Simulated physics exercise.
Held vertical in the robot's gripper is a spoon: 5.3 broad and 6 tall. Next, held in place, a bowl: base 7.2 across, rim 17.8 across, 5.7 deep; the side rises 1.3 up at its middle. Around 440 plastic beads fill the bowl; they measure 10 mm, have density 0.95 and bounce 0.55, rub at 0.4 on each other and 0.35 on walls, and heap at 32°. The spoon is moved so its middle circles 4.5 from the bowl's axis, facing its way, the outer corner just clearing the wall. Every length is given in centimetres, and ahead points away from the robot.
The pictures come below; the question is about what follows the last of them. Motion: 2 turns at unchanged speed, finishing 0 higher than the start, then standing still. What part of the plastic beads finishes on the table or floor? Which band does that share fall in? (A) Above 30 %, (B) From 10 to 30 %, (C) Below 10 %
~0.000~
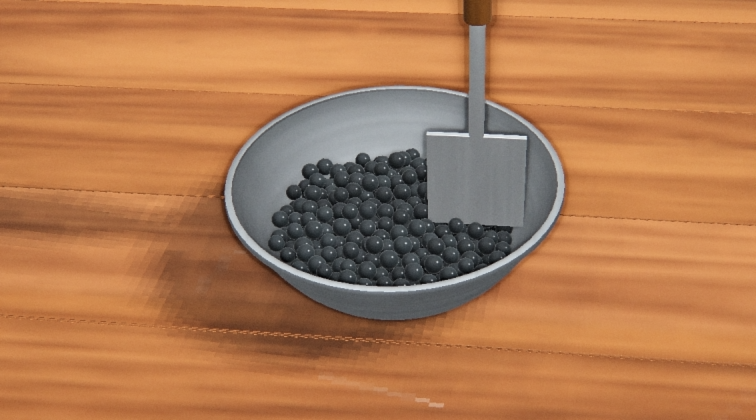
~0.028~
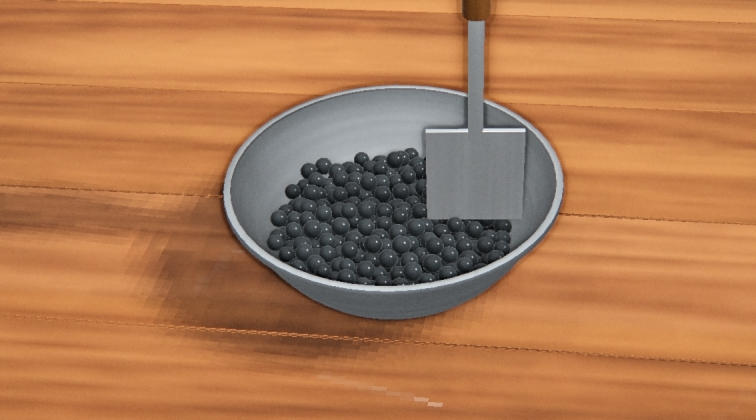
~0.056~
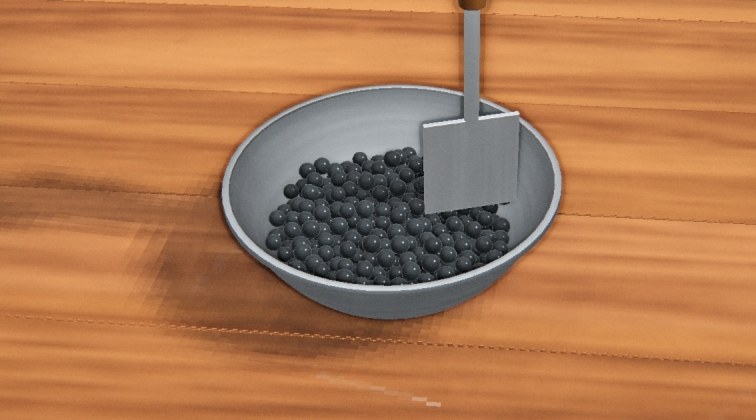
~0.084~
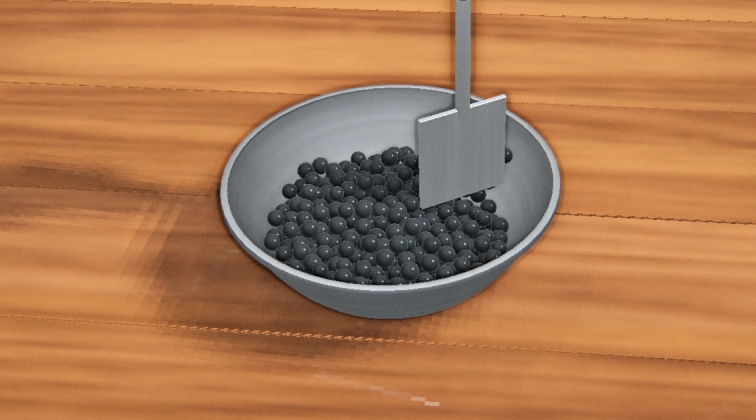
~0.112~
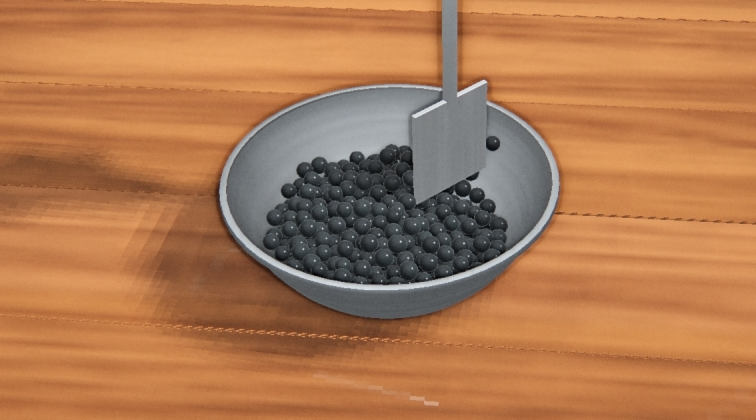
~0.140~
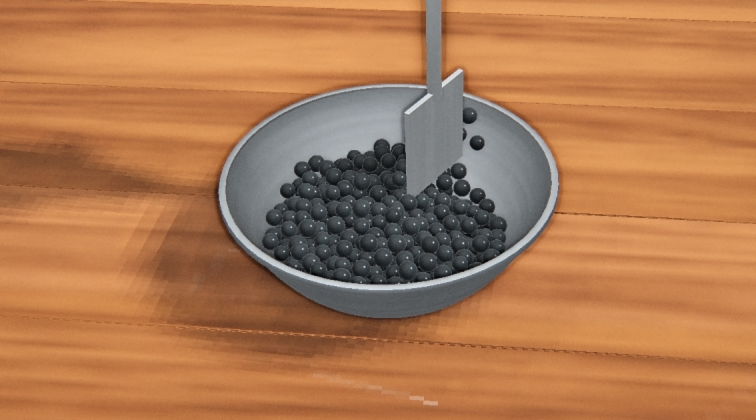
From 10 to 30 % (B).
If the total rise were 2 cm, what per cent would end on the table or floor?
5 %.
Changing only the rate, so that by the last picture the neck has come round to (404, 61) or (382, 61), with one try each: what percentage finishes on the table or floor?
It comes to roughly 35 per cent and then 35 per cent.
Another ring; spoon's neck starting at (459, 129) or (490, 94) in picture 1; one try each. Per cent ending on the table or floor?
Some 20 and 0 per cent.
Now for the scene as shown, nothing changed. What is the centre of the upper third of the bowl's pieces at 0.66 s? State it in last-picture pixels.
Near (480, 225).
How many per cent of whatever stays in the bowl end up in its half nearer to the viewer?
Roughly 40 percent of it.
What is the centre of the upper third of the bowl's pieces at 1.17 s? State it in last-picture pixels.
In the final view it lies at about (338, 259).
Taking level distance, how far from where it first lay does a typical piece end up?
Near 5 cm.
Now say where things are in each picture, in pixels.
In the first picture, the spoon neck at (477, 112), 0° round; upper third of the load around (386, 212), from x 275 to 505, top at y 155; 436 in the bowl.
In the second picture, the spoon neck at (476, 107), 5° round; upper third of the load around (385, 211), from x 275 to 505, top at y 155.
In the third picture, the spoon neck at (472, 96), 18° round; upper third of the load around (384, 209), from x 275 to 505, top at y 155.
In the fourth picture, the spoon neck at (463, 85), 32° round; upper third of the load around (382, 209), from x 270 to 505, top at y 135.
In the fifth picture, the spoon neck at (450, 75), 46° round; upper third of the load around (382, 208), from x 270 to 500, top at y 105.
In the sixth picture, the spoon neck at (434, 68), 60° round; upper third of the load around (381, 209), from x 270 to 500, top at y 90; 436 in the bowl.
After 0.66 s, 320° round, highest piece 8 above the table; 409 in the bowl, 19 on the table or floor, 8 in flight or on the tool.
After 1.17 s, 220° round, highest piece 7 above the table; 361 in the bowl, 70 on the table or floor, 5 in flight or on the tool.
After 1.63 s, 0° round, highest piece 5 above the table; 346 in the bowl, 90 on the table or floor.
After 2.33 s, 0° round, highest piece 5 above the table; 346 in the bowl, 90 on the table or floor.
In the end, 346 in the bowl, 90 on the table or floor. That is 21 % on the table or floor.
